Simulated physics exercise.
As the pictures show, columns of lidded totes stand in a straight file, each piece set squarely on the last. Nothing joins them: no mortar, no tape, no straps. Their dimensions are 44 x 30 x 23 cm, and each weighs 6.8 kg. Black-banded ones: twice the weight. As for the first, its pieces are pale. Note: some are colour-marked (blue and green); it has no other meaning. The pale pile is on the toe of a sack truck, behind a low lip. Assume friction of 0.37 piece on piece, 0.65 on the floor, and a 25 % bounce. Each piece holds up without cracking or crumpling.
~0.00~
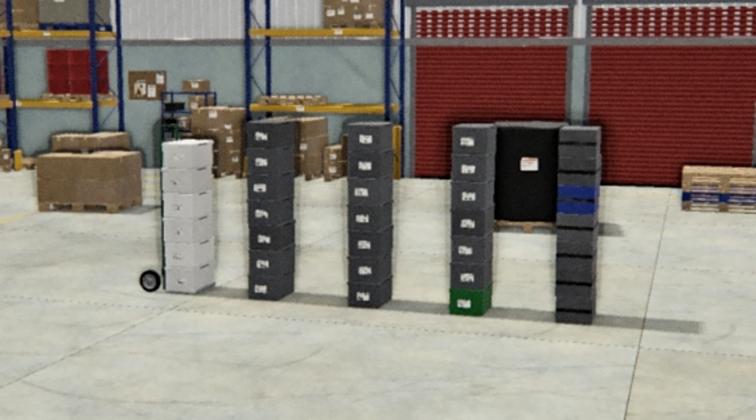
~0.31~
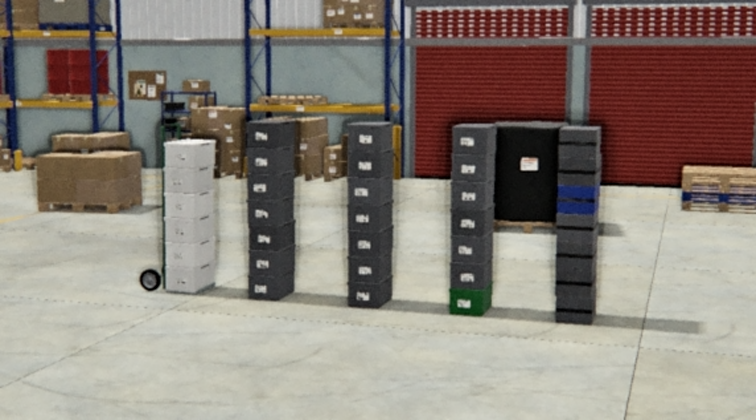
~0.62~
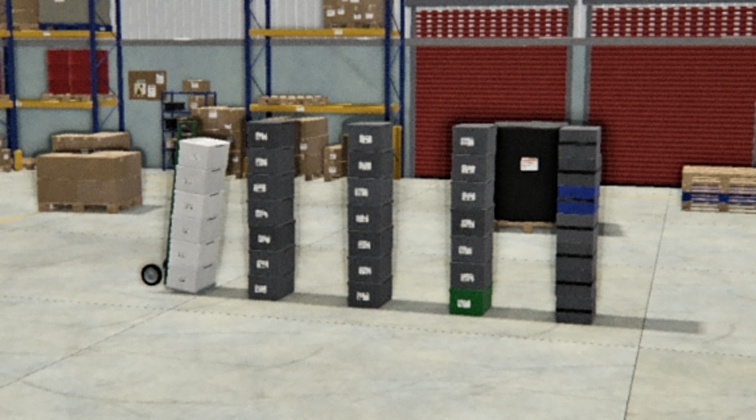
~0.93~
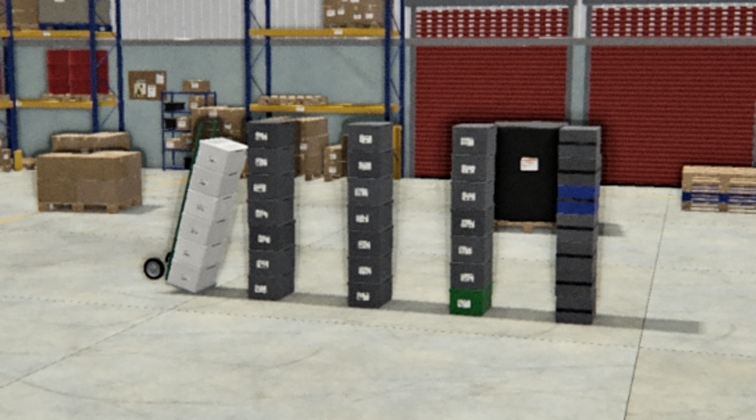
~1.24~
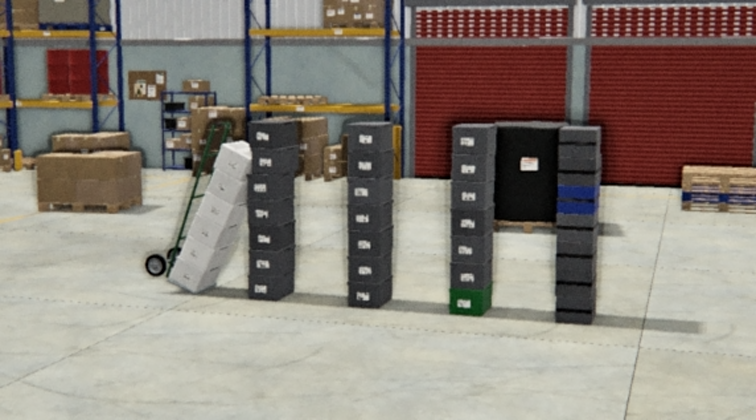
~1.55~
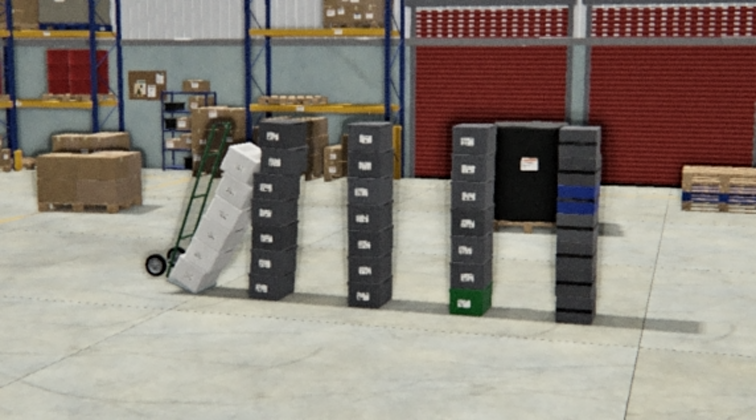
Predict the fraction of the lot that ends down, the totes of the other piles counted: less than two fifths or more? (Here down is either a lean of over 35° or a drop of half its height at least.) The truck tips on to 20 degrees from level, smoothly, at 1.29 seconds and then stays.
Looks like the toll is going to top two fifths.
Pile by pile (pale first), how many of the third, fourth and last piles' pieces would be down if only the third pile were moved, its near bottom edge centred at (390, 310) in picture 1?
Down counts: Third 6, fourth 7, last 7.
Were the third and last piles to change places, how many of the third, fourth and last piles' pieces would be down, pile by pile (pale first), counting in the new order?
After the swap, the third pile would have 7 down, the fourth 6 and the last 7.
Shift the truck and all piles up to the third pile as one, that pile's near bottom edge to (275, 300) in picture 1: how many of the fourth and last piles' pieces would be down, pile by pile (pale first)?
Pile by pile, fourth 6 and last 0.
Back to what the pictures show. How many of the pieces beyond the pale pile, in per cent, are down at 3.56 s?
By then 70 %.
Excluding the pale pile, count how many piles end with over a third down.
In total, 4.
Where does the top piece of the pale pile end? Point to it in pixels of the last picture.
End position: Near (340, 235) px.
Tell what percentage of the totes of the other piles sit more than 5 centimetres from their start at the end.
100 in a hundred end up shifted.
After 2.30 s, 6 of the pale pile down; none of the 28 other totes down, 8 disturbed.
After 2.88 s, 6 of the pale pile down; 7 of the 28 other totes down.
After 3.56 s, 6 of the pale pile down; 20 of the 28 other totes down; green tote leaning 27°; blue tote leaning 7°.
After 4.42 s, 6 of the pale pile down; 27 of the 28 other totes down; blue tote on its side; green tote leaning 26°.
At rest (5.6 s), 6 of the pale pile down; 27 of the 28 other totes down; blue tote on its side; green tote leaning 26°. That is 96 per cent. As the last picture would show them, middles, green tote near (480, 292).
